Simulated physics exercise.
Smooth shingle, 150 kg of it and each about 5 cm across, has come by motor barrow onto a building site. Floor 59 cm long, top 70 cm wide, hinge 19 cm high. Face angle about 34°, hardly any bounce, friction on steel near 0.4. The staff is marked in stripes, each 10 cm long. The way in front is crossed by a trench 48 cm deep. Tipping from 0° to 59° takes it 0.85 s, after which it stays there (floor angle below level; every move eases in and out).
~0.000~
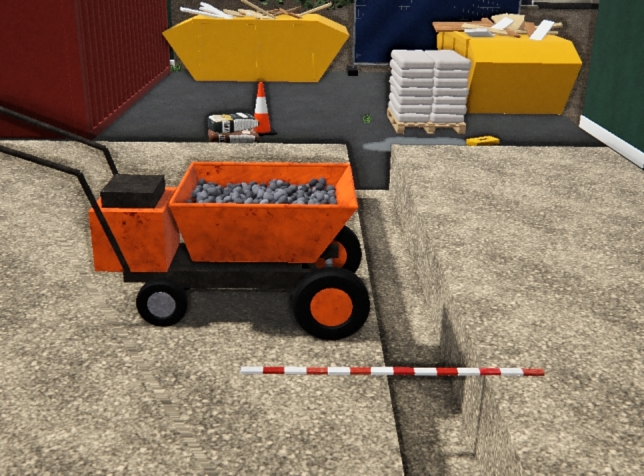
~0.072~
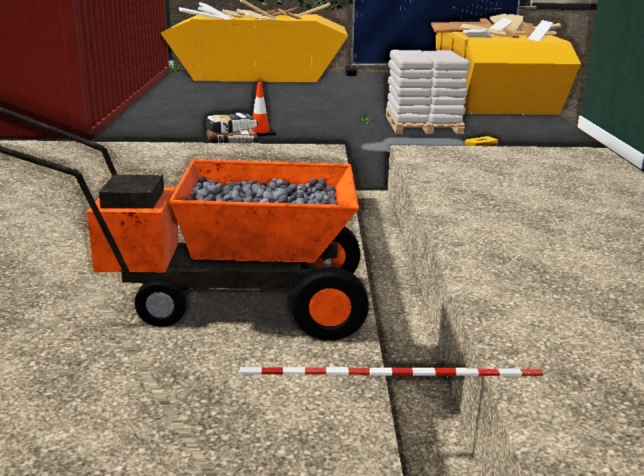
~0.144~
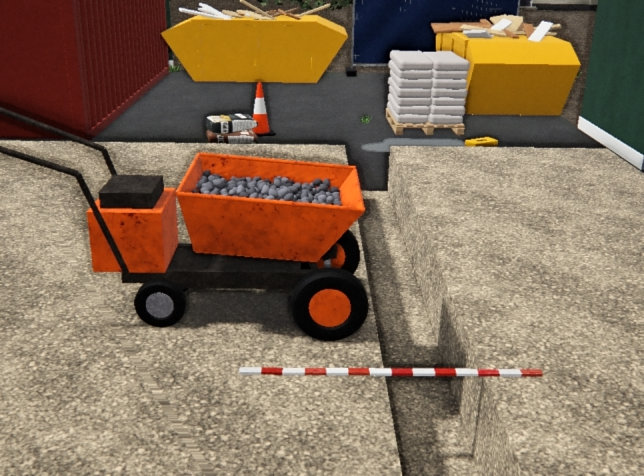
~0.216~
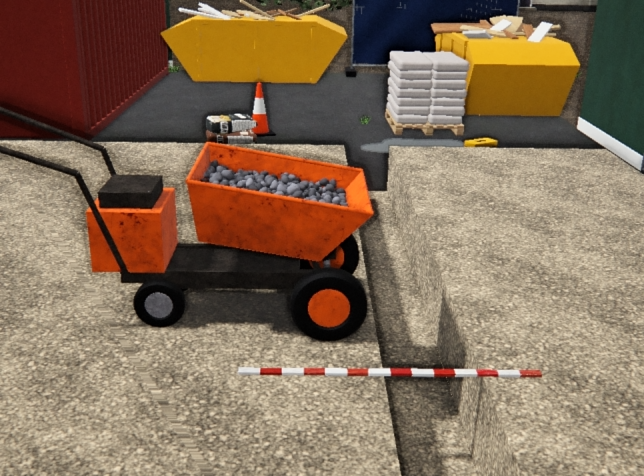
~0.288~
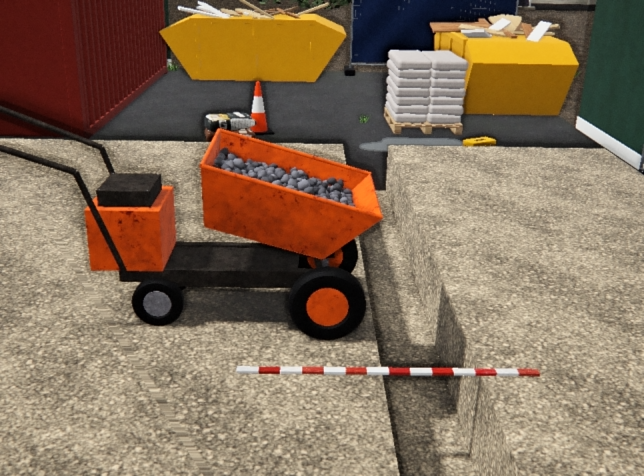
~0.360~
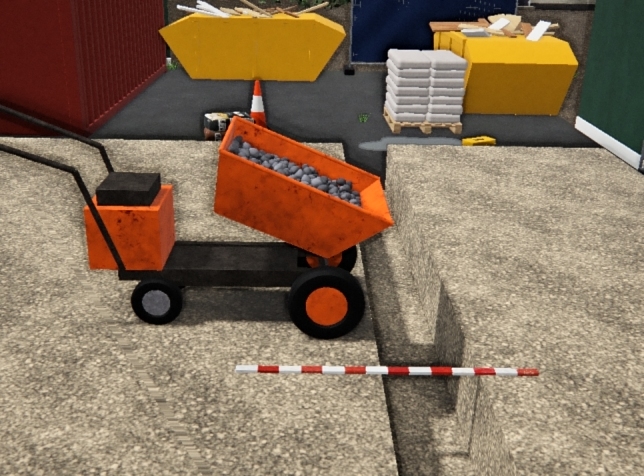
On a building site, an orange motor barrow loaded with smooth grey stones stands beside a trench, near a red-and-white pole; its skip gradually tilts down to the right, the rear rising while the stones stay inside.
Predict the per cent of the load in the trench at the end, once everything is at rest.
Near 31 per cent.
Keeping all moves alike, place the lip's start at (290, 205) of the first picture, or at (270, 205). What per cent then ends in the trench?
From the first spot near 70, from the second near 60 per cent.
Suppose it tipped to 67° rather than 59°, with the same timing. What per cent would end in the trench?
In that case near 45 per cent.
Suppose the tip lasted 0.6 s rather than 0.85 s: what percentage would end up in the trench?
Roughly 25 per cent would.
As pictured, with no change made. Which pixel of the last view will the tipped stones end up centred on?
The middle should be near (467, 308).
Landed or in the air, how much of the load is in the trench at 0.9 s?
Roughly 10% by that time.
After 0.6 s the floor is at 50°; 100 % in the skip; the foremost stones are at (404, 241).
After 0.9 s the floor is at 59°; 88 % in the skip, 10 % in the trench, 3 % past the trench; the foremost stones are at (474, 279).
After 1.3 s the floor is at 59°; 53 % in the skip, 13 % in the trench, 35 % past the trench; the foremost stones are at (564, 313).
After 3.2 s the floor is at 59°; 31 % in the skip, 31 % in the trench, 38 % past the trench; the foremost stones are past the picture's edge.
